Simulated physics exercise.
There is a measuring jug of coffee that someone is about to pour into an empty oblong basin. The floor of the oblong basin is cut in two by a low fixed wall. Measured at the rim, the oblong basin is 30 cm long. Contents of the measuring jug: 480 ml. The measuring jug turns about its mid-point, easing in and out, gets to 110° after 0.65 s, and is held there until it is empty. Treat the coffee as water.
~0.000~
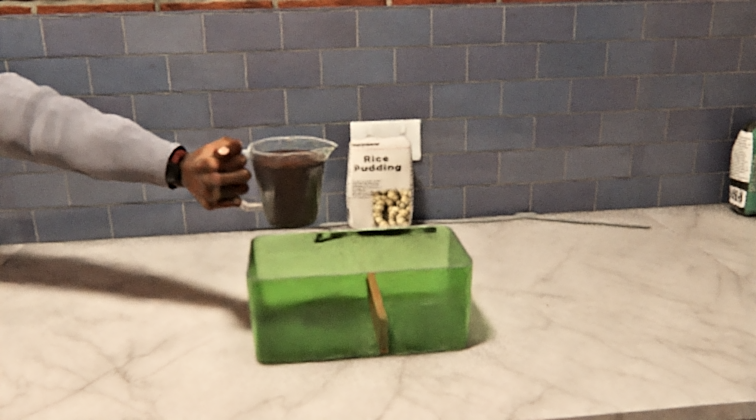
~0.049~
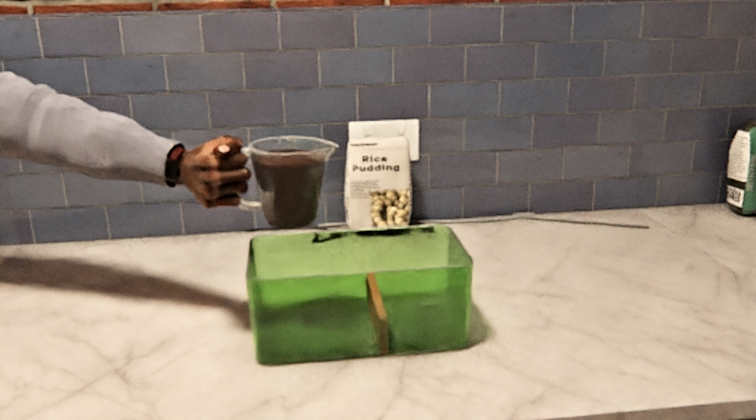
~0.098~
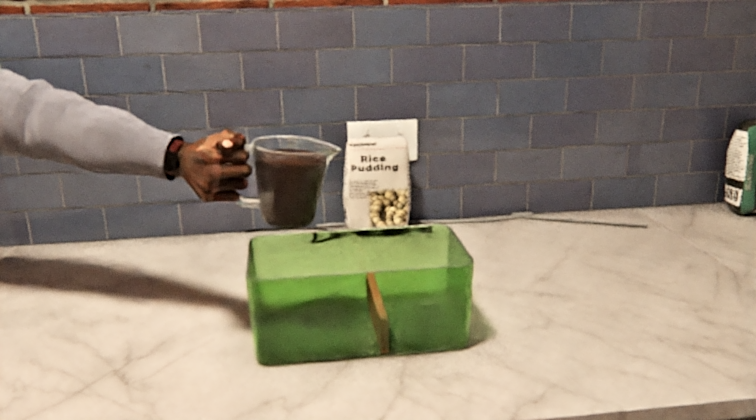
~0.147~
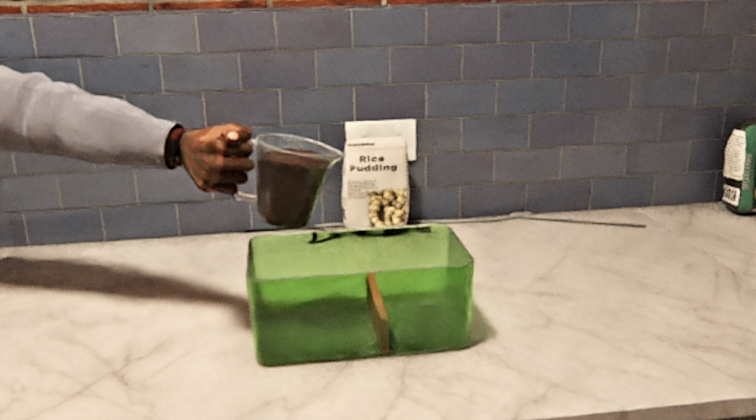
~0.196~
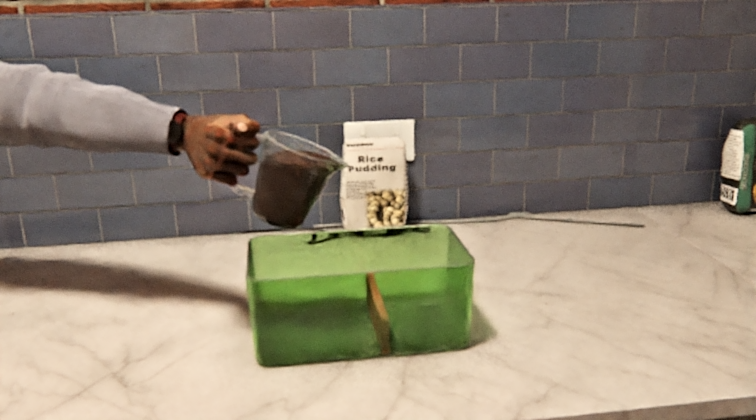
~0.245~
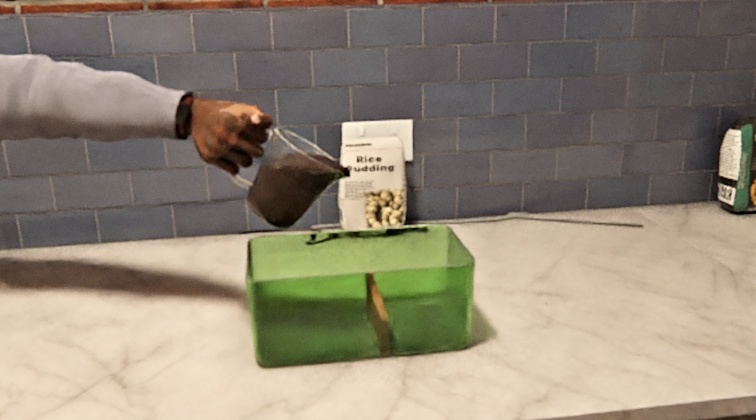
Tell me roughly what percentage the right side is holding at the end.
At the end it holds about 36 per cent.
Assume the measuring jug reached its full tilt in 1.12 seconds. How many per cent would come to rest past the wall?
That would be about 60 in a hundred, I'd say.
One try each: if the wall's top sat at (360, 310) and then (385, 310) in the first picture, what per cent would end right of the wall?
In turn about 85 and 30 per cent.
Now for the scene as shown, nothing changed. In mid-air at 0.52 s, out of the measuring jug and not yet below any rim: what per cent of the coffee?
20 %.
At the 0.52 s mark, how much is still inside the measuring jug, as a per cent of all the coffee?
About 42 per cent.
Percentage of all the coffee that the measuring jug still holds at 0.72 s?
4 in a hundred, give or take.
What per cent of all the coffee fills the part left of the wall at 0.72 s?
Around 56 in a hundred.
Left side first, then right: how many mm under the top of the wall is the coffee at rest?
I'd say some 42 mm on the left and some 42 mm on the right.
By 0.52 s the tilt is 99° and 42 per cent is still to pour, 11 is left of the wall and 27 right of it.
By 0.72 s the tilt is 110° and 4 per cent is still to pour, 55 is left of the wall and 37 right of it.
By 0.92 s the tilt is 110° and 0 per cent is still to pour, 62 is left of the wall and 36 right of it.
By 1.15 s the tilt is 110° and 0 per cent is still to pour, 62 is left of the wall and 36 right of it.
At rest 62 per cent lies left of the wall, 36 right of it and 1 outside.
